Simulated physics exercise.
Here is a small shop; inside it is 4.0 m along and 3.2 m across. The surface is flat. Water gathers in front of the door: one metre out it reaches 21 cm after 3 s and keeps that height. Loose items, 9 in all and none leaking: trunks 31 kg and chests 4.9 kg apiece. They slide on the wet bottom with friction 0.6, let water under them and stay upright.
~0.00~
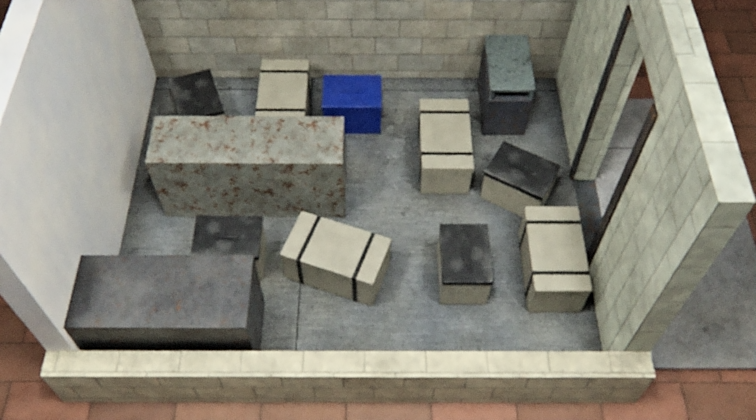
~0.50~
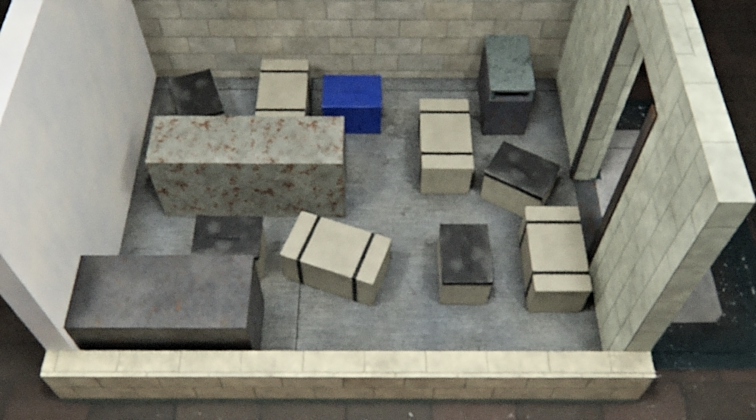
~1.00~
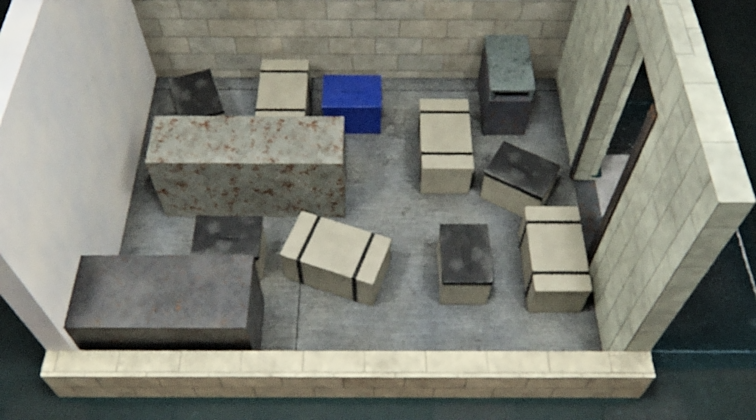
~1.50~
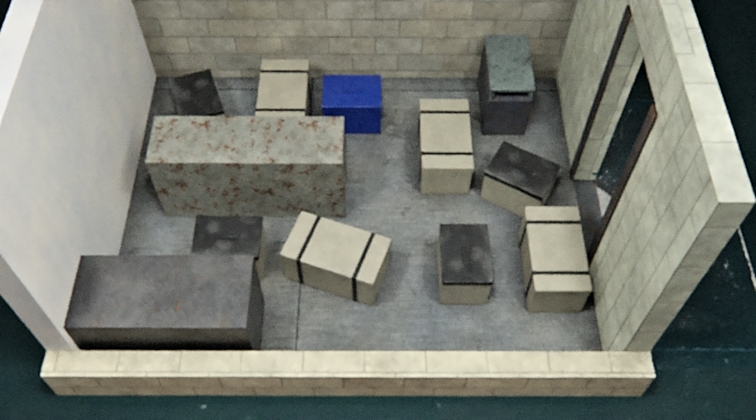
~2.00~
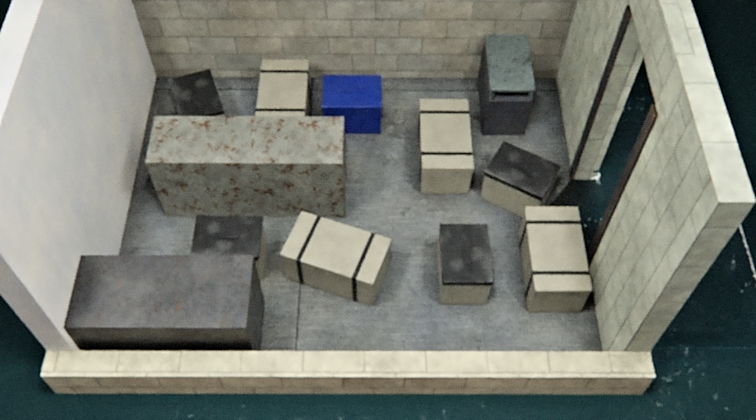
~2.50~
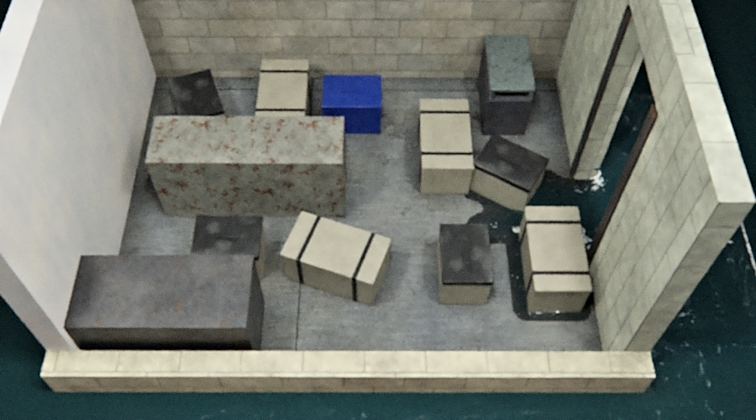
Dark water spread around the outside of a small walled shop full of boxes, then seeped in through the doorway on the right, where one dark-topped box shifted slightly left while the others stayed put.
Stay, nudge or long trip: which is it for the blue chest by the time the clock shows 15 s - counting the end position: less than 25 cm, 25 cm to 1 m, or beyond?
The blue chest moves a short way.
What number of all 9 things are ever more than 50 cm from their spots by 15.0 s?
That makes 9.
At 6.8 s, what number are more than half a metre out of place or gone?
3 of them.
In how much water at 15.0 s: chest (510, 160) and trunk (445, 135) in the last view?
About 15 and 13 cm.
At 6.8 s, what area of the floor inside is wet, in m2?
Some 9.5 m2.
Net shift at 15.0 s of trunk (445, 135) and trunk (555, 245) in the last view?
In that order: 40 cm, 60 cm.
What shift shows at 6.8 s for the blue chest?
Roughly 40 cm by then.
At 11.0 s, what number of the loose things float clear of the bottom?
At that moment 8.
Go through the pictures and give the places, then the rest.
In the first frame, the blue chest at (352, 91) rests on the ground; water covers 0.0 m2; 0 of 9 have shifted.
In the second frame, the blue chest at (352, 91), on the bottom; 0.0 m2 under water; 0 of 9 have shifted.
In the third frame, the blue chest at (352, 91), on the bottom; 0.0 m2 under water; 0 of 9 have shifted.
In the fourth frame, the blue chest at (352, 91) rests on the ground; water covers 0.0 m2; 0 of 9 have shifted.
In the fifth frame, the blue chest at (352, 91) rests on the ground; water covers 0.1 m2; 0 of 9 have shifted.
In the sixth frame, the blue chest at (352, 91), on the bottom; 0.6 m2 under water; 1 of 9 have shifted.
After 3.5 s the blue chest is near (352, 91), 0.0 m from its start, aground; 1 afloat.
After 6.8 s the blue chest is near (336, 60), 0.4 m from its start, afloat; 4 afloat.
After 11.0 s the blue chest is near (334, 57), 0.4 m from its start, afloat; 8 afloat.
After 15.0 s the blue chest is near (426, 79), 0.7 m from its start, afloat; 9 afloat.
